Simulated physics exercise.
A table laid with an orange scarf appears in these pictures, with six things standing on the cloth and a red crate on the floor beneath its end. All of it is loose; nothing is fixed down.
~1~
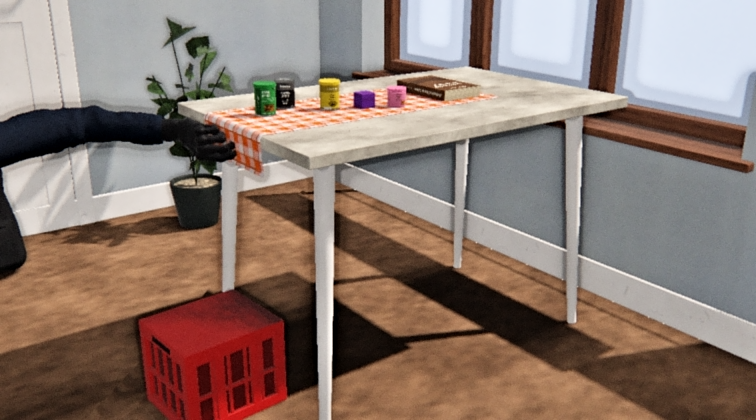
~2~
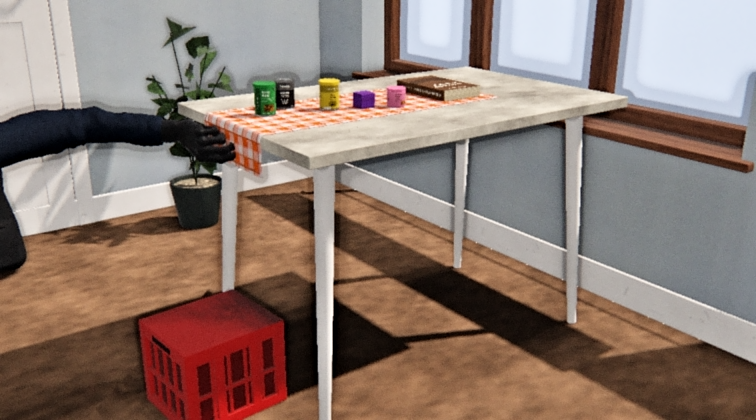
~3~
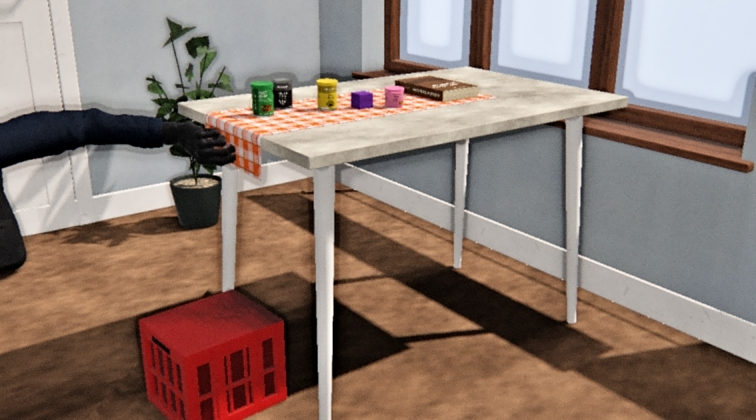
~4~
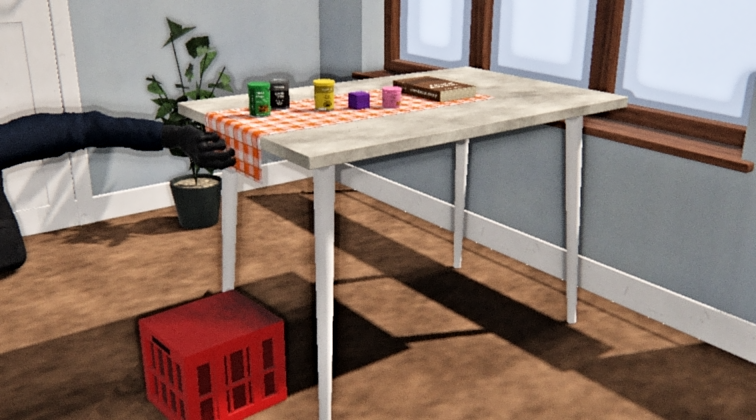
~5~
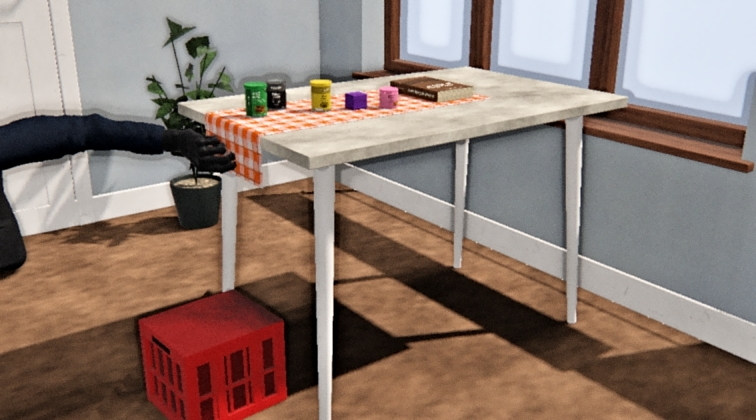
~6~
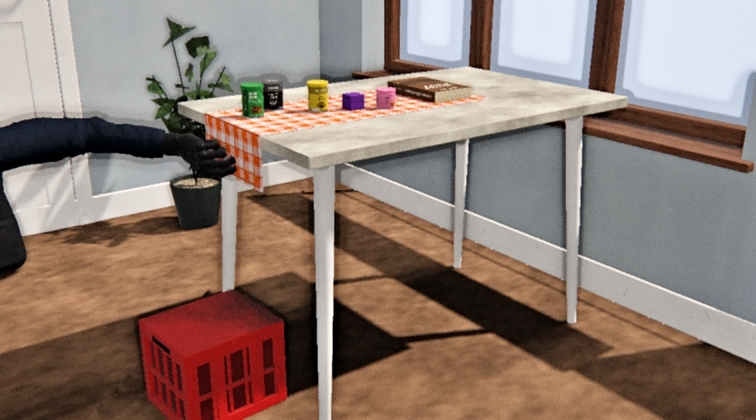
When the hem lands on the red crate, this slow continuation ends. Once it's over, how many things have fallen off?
The count of things that fall is four.
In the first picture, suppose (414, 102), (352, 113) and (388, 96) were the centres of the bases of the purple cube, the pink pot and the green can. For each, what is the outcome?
Purple cube: Safe. Pink pot: Lost. Green can: Safe.
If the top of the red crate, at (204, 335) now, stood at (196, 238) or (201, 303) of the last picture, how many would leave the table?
Result: 1; 3.
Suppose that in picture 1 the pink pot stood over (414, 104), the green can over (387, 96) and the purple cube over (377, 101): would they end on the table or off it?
Here's how it goes: The pink pot makes it through, the green can makes it through, and the purple cube makes it through.
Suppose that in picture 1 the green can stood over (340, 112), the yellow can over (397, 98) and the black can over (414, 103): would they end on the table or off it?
Record - green can lost; yellow can retained; black can retained.
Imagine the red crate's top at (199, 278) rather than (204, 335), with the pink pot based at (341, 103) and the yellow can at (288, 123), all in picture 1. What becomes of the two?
Note: Pink pot kept on top; yellow can lost.
A little later, hem near (235, 236); green can gone.
Next, hem near (237, 289); green can, black can and yellow can gone.
When it is over, hem on the crate; green can, black can, yellow can and purple cube gone. The table loses four.
